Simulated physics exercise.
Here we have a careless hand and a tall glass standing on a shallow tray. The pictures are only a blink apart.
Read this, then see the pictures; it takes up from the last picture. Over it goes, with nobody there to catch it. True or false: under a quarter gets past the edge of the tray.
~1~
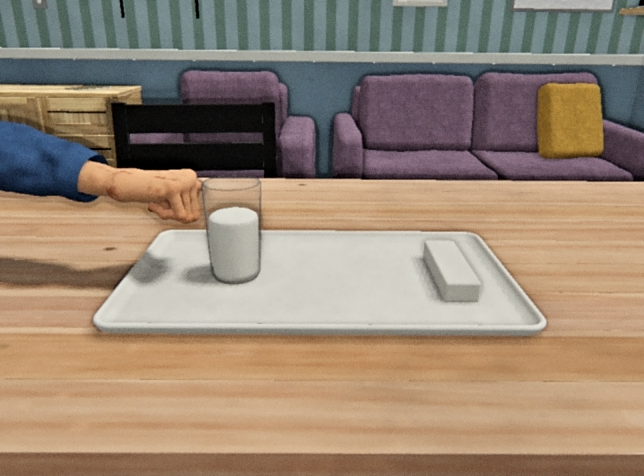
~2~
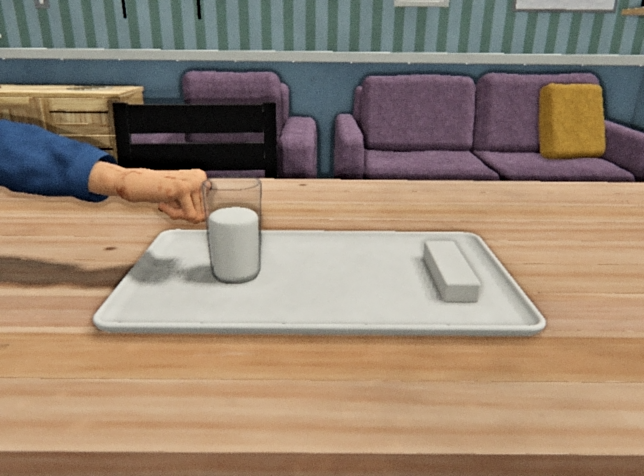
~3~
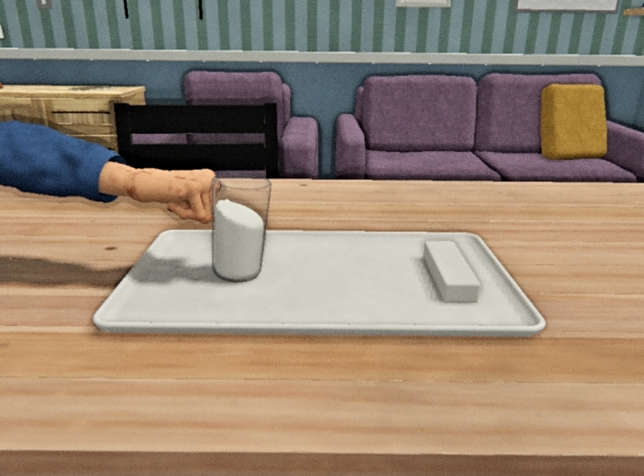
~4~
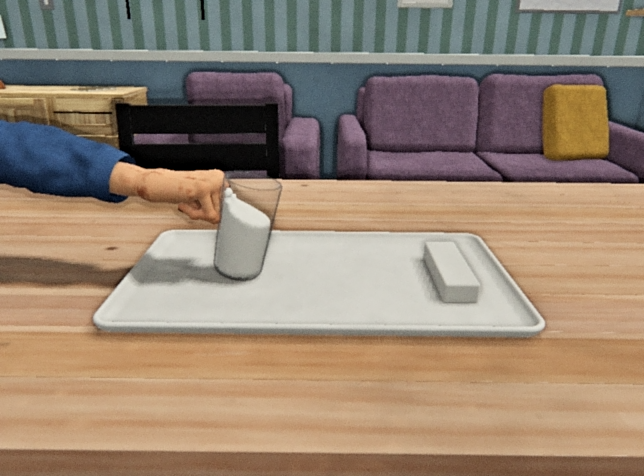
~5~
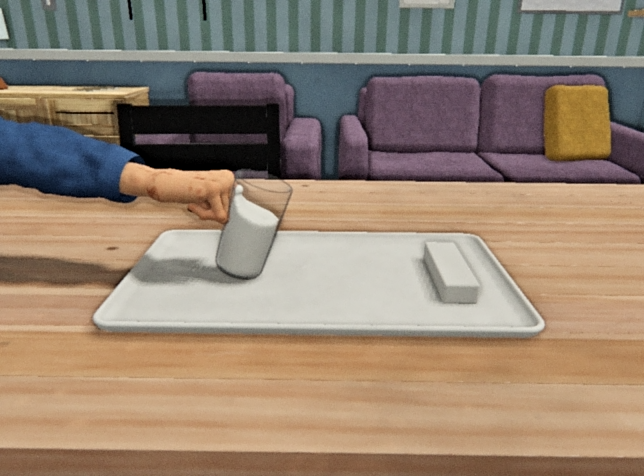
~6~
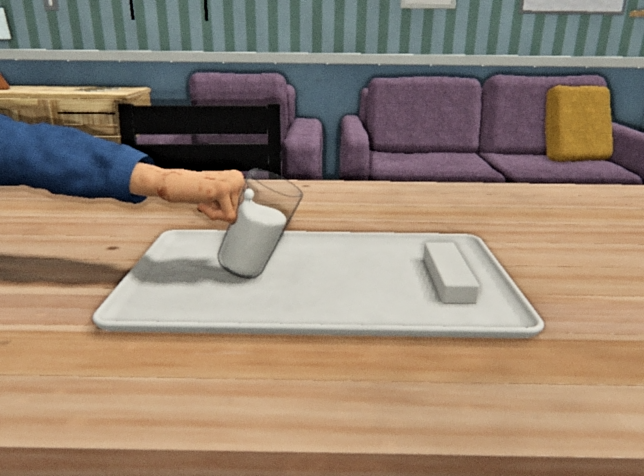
True.
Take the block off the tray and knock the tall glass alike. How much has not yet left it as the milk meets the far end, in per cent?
Around 55 percent.
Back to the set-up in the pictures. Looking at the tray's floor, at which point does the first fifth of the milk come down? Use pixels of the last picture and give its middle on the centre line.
About (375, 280).
A moment on, the tall glass lies on its side and 100 per cent is in the glass, 0 on the tray and 0 above or beyond its rim.
Next, the tall glass lies on its side and 64 per cent is in the glass, 24 on the tray and 12 above or beyond its rim.
Then the tall glass lies on its side and 34 per cent is in the glass, 43 on the tray and 23 above or beyond its rim.
Later the tall glass lies on its side and 19 per cent is in the glass, 70 on the tray and 11 above or beyond its rim.
Finally, 89 per cent is held by tray and glass, 11 is off the tray.
